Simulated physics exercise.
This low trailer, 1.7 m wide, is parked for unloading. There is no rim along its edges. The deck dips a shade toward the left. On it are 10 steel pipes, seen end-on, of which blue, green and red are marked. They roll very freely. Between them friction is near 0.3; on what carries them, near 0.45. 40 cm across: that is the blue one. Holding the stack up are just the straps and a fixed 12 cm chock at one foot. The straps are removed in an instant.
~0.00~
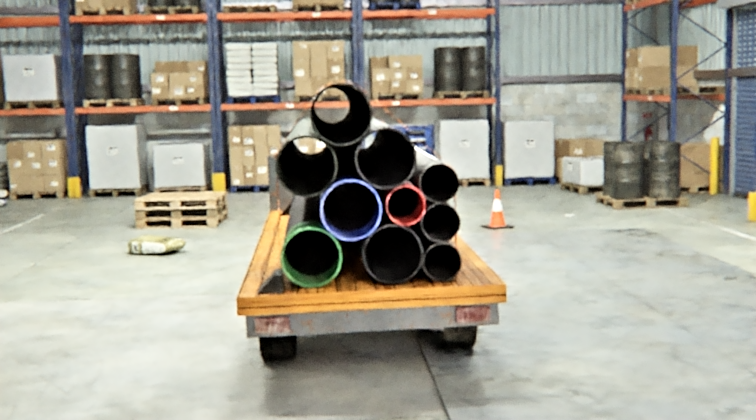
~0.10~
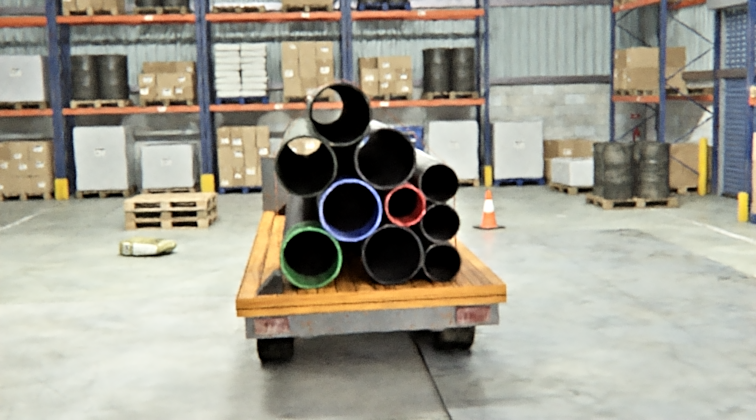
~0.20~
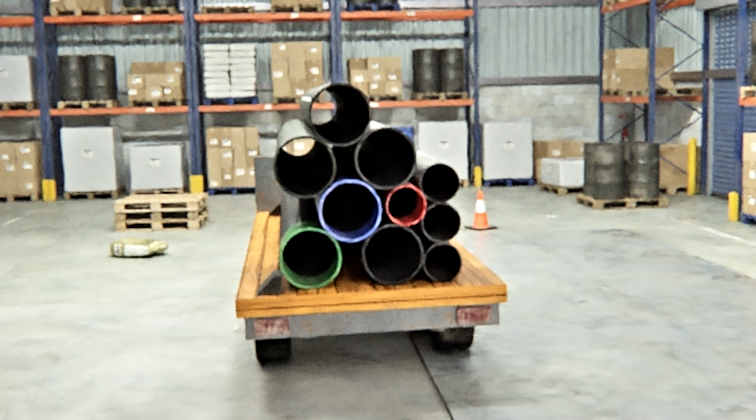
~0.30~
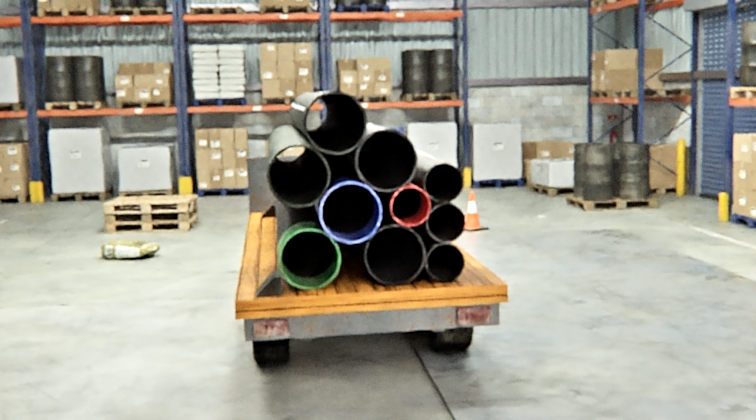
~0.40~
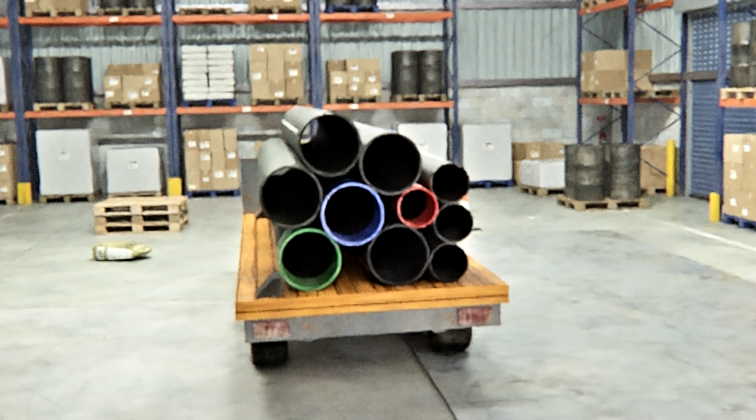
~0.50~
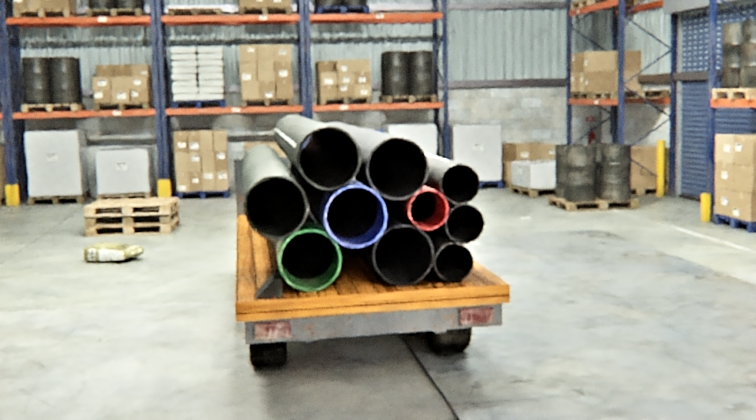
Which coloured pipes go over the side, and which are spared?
First, the blue stays on. Green stays on. Red, finally, comes off.
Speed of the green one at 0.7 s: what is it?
Its speed is roughly 0.0 m/s.
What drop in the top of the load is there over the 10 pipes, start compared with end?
It sits roughly 90 cm lower at the end.
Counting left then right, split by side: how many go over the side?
Count by side - left 2, right 6.
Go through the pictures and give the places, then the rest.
The first picture shows blue at (351, 210), green at (311, 258), red at (406, 206); straps tight; chock at (278, 283); the deck is a shade lower on the left; 3 of the 10 lie on the deck itself.
The second picture shows blue at (351, 210), green at (311, 259), red at (405, 206); straps on.
The third picture shows blue at (350, 211), green at (310, 259), red at (406, 206); no straps.
The fourth picture shows blue at (351, 212), green at (310, 260), red at (410, 206); straps gone.
The fifth picture shows blue at (353, 214), green at (310, 261), red at (418, 208); no straps.
The sixth picture shows blue at (356, 216), green at (310, 261), red at (428, 210); straps gone; chock at (277, 287).
After 0.7 s, blue is up on others, 80 cm from the left edge, rolling right; green is on the deck, 50 cm from the left edge; red is up on others, 30 cm from the right edge, rolling right; 0 of 10 are off.
After 0.8 s, blue is up on others, 85 cm from the left edge, rolling right; red is up on others, 20 cm from the right edge, rolling right; no change for green; 3 of 10 are off.
After 1.0 s, blue is in the air, 85 cm from the right edge, rolling right; red is up on others, 5 cm from the right edge, rolling right; no change for green; 3 of 10 are off.
After 1.2 s, blue is on the deck, 85 cm from the right edge; red is dropping off the right side; no change for green; 4 of 10 are off.
At rest (5.7 s), blue is on the deck, 85 cm from the right edge; green is on the deck, 50 cm from the left edge; red is on the ground to the right; 8 of 10 are off.
